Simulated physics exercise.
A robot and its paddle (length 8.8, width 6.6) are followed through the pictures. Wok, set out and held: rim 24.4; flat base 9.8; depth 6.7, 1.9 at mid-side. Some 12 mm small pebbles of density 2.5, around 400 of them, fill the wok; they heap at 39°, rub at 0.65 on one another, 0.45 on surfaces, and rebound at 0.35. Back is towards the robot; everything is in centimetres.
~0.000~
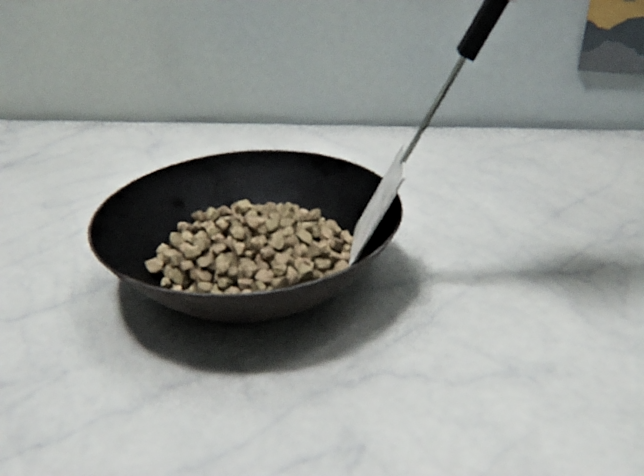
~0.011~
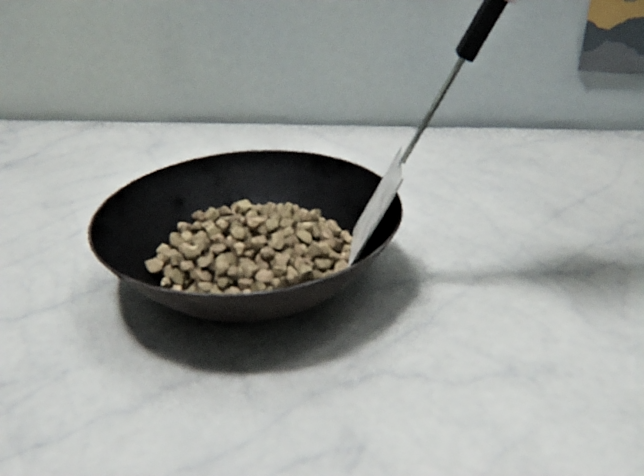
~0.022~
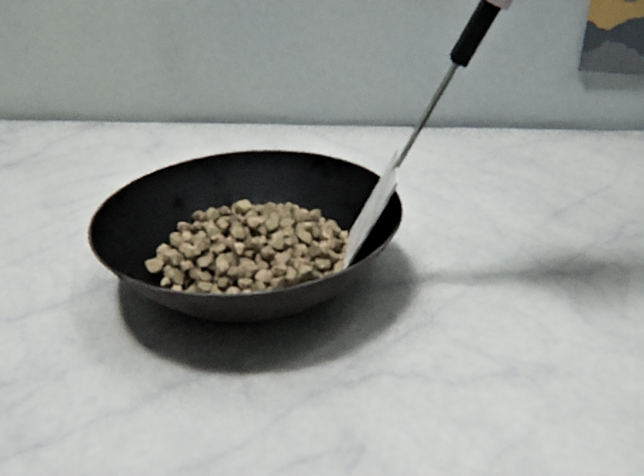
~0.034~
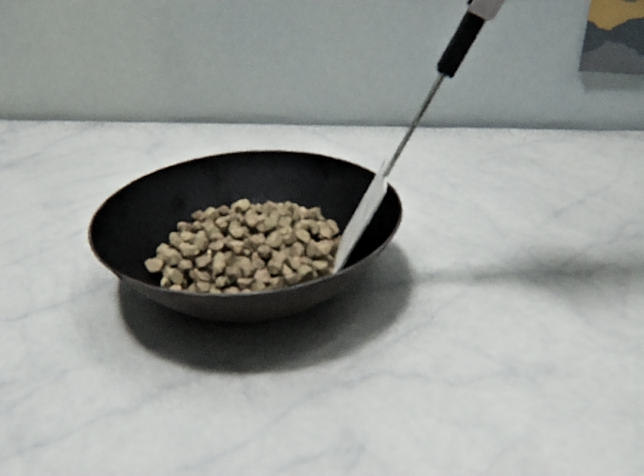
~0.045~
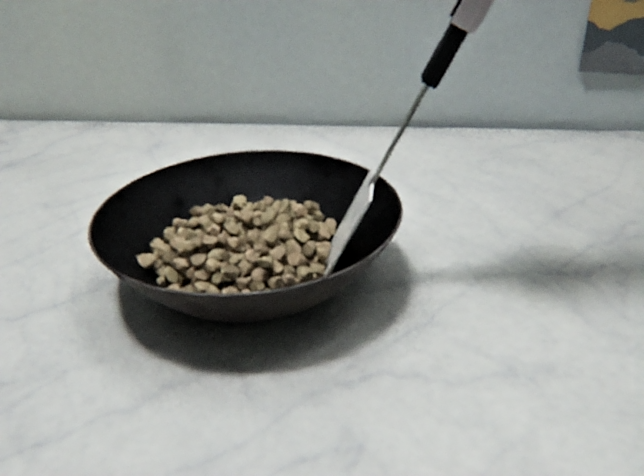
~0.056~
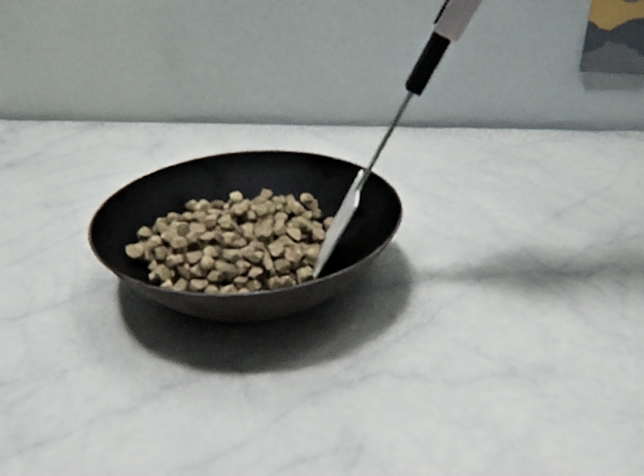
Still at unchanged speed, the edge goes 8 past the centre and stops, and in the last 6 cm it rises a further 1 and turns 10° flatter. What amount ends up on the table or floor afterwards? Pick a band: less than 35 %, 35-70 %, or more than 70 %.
It falls in the band 35-70 %.
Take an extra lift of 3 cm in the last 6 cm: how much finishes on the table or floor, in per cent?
I'd reckon around 50 per cent.
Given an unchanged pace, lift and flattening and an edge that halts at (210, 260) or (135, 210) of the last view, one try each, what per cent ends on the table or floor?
About 10 and 55 per cent.
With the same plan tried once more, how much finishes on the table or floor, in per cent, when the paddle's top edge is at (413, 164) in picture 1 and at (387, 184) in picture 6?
Some 25 per cent.
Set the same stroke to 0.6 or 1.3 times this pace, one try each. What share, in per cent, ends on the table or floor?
Around 25 per cent and around 50 per cent.
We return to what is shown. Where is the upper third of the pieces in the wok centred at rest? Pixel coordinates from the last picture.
Around (199, 230).
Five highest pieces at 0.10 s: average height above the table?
Some 8 cm.
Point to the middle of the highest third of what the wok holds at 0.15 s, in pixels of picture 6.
(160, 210).
After 0.10 s, sloping 64°, highest piece 11 above the table; 397 in the wok, 1 on the blade or in flight.
After 0.15 s, sloping 61°, highest piece 20 above the table; 393 in the wok, 5 on the blade or in flight.
After 0.38 s, sloping 54°, highest piece 30 above the table; 205 in the wok, 46 on the table or floor, 147 on the blade or in flight.
After 1.43 s, sloping 54°, highest piece 8 above the table; 205 in the wok, 193 on the table or floor.
At rest, 205 in the wok, 193 on the table or floor. That is 48 % on the table or floor.
